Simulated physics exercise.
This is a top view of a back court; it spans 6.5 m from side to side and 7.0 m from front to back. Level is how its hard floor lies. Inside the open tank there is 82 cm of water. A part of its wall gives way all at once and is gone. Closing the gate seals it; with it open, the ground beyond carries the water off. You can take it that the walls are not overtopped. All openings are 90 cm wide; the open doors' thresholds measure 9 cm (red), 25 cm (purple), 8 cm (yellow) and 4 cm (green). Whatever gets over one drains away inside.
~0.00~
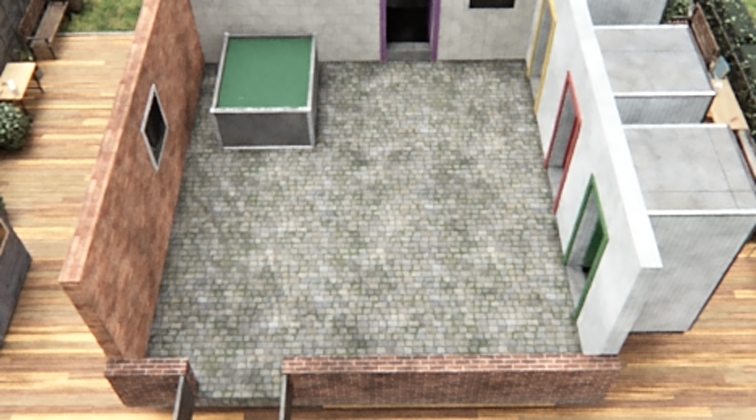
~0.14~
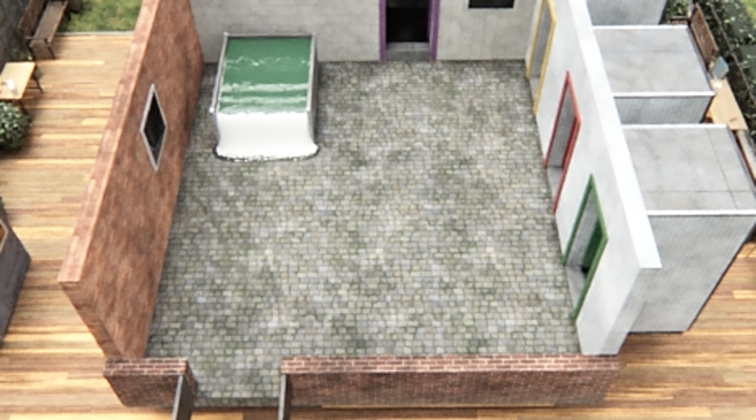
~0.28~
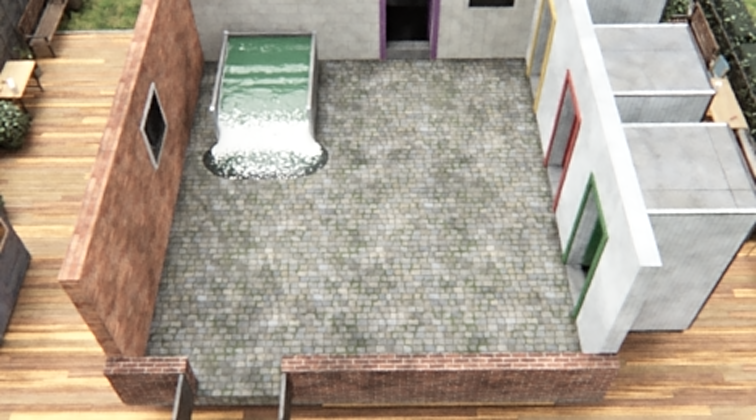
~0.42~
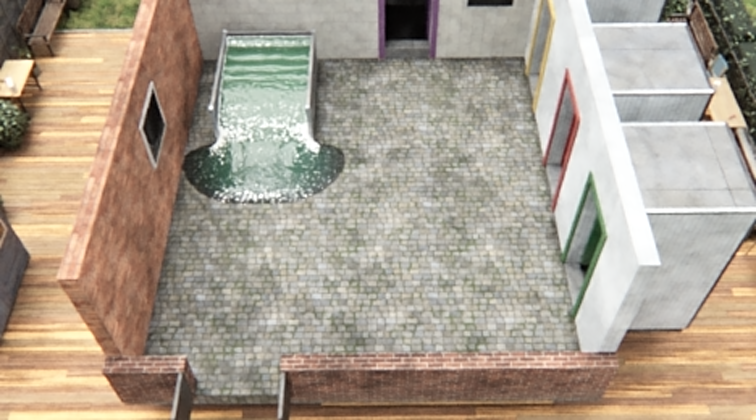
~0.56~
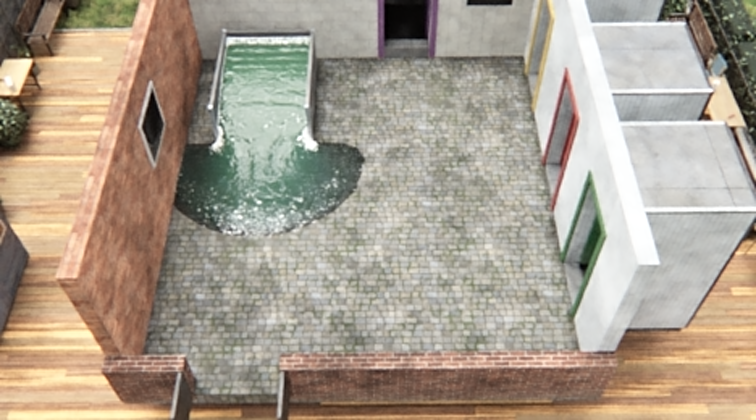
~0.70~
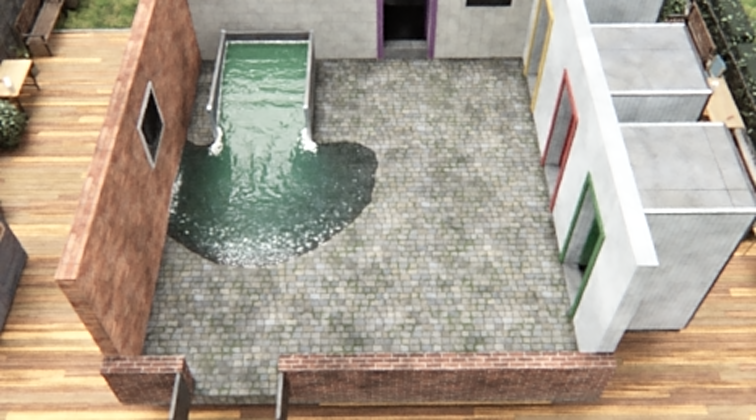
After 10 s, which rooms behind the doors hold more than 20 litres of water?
Room by room: Behind the red door 20 litres at most, behind the purple door 20 litres at most, behind the yellow door 20 litres at most, behind the green door more than 20 litres.
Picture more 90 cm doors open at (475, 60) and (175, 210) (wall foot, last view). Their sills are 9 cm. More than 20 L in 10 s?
Door 1: Lower; door 2: Higher.
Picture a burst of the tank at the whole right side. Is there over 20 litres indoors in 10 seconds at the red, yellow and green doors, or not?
Note: Red beyond the mark, yellow beyond the mark, green beyond the mark.
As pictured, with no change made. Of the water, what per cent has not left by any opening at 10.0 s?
Roughly 64 per cent is still there.
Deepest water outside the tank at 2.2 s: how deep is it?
Peak depth: Approx. 46 cm.
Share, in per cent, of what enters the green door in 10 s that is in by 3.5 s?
Some 0 per cent by then.
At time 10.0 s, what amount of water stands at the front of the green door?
Reading: Close to 7.0 cm.
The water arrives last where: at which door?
The purple door.
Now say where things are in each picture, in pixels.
The first frame shows the open tank at (267, 74) is whole and still, 82 cm deep.
In the second frame, the front is at (316, 148), 0.9 m from the gap at (265, 135); 0.3 m2 of floor is under water; 82 cm left at the back of the open tank.
In the third frame, water pours out at (265, 135) and has run 1.1 m, to (322, 161); typically 13 cm deep outside, 82 cm at the open tank's back.
In the fourth frame, water pours out at (264, 135) and has run 1.5 m, to (331, 178); typically 11 cm deep outside, 77 cm at the open tank's back.
In the fifth frame, water pours out at (264, 135) and has run 2.0 m, to (277, 230); typically 8 cm deep outside, 69 cm at the open tank's back.
In the sixth frame, the front is at (273, 261), 2.6 m from the gap at (263, 136); 7.1 m2 of floor is under water; 69 cm left at the back of the open tank.
After 1.4 s water covers 40 % of the floor and is deepest (31 cm) near (254, 148); red door not reached, purple door not reached, yellow door not reached, green door not reached.
After 2.2 s water covers 50 % of the floor and is deepest (46 cm) near (137, 379); red door not reached, purple door not reached, yellow door not reached, green door not reached.
After 3.5 s water covers 55 % of the floor and is deepest (30 cm) near (575, 375); red door not reached, purple door not reached, yellow door not reached, green door 3 cm at the sill, 0 L in.
After 6.0 s water covers 65 % of the floor and is deepest (14 cm) near (562, 376); red door 4 cm at the sill, 0 L in, purple door not reached, yellow door not reached, green door 10 cm at the sill, 36 L in.
After 10.0 s water covers 90 % of the floor and is deepest (10 cm) near (520, 78); red door 5 cm at the sill, 0 L in, purple door 6 cm at the sill, 0 L in, yellow door 5 cm at the sill, 0 L in, green door 7 cm at the sill, 96 L in.
